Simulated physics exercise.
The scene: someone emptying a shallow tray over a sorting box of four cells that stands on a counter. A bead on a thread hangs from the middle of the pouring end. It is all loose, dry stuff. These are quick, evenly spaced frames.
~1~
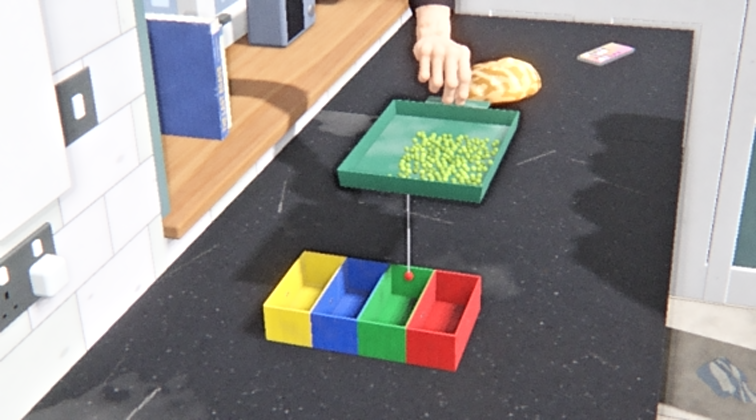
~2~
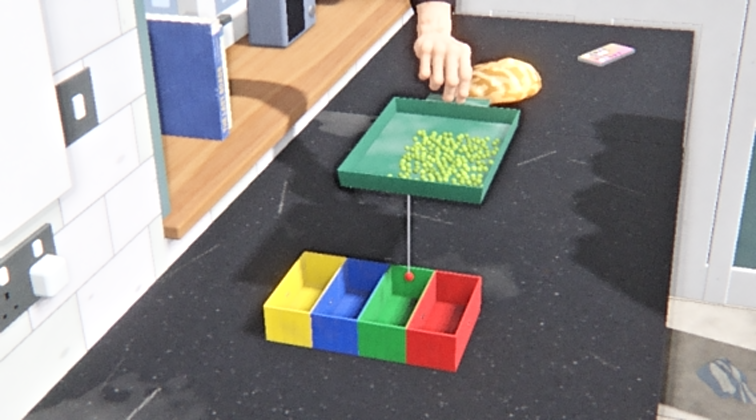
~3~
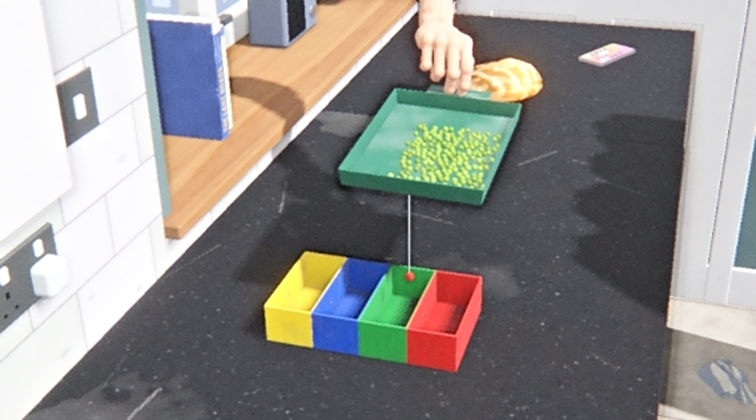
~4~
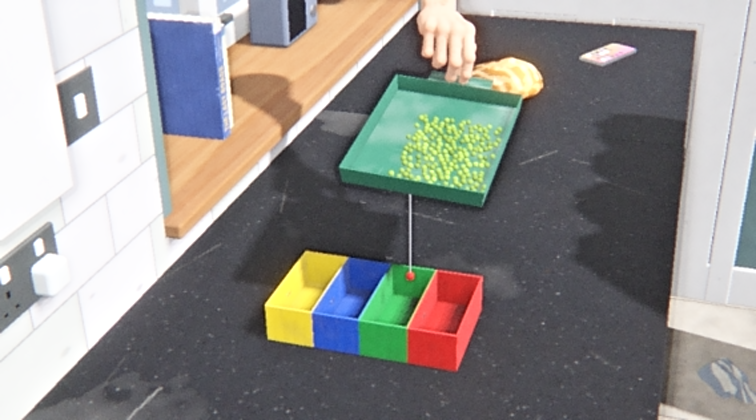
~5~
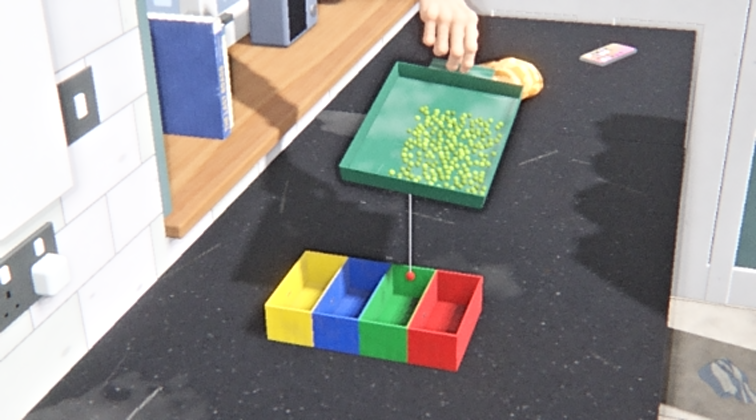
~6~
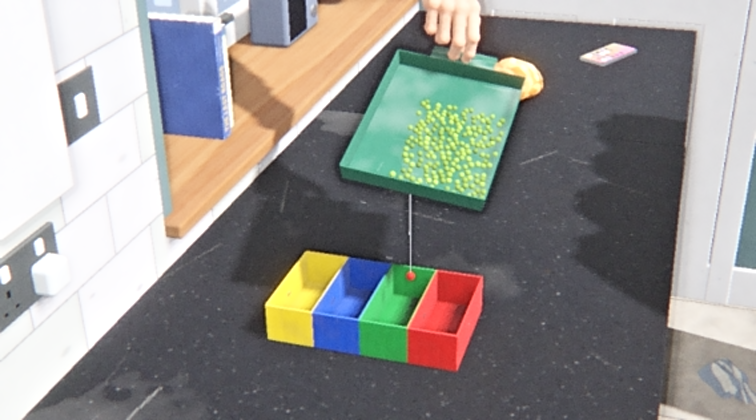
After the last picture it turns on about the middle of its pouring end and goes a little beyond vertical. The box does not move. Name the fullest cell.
The red one ends fullest.
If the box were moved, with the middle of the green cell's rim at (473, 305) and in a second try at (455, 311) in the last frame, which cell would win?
The first try: The green cell. The second: That green cell.
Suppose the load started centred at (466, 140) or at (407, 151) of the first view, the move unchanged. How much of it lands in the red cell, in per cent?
Near 40 % and 40 %.
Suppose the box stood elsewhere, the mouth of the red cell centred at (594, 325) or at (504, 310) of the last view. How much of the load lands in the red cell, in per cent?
Roughly 0 per cent, and 30 per cent.
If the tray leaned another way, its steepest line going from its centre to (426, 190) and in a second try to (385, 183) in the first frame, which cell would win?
The first try: The red one. The second: Blue.
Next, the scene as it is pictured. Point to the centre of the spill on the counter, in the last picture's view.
Roughly at (516, 362).
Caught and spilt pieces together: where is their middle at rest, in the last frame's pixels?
Close to (469, 351).
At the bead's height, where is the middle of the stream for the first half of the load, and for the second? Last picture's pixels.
Early half (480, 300), late half (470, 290).
Soon after the last picture, tray tipped steeply; nearly all on the tray; a stray few falling or outside the box.
A little later, tray tipped past a quarter turn; about a third on the tray; a small part in the red cell; about two thirds falling or outside the box.
Later still, tray tipped past a quarter turn; about a third in the red cell; about two thirds falling or outside the box.
By the end, tray tipped past a quarter turn; about a third in the red cell; none in the green cell; none in the blue cell; none in the yellow cell; about two thirds outside the box.
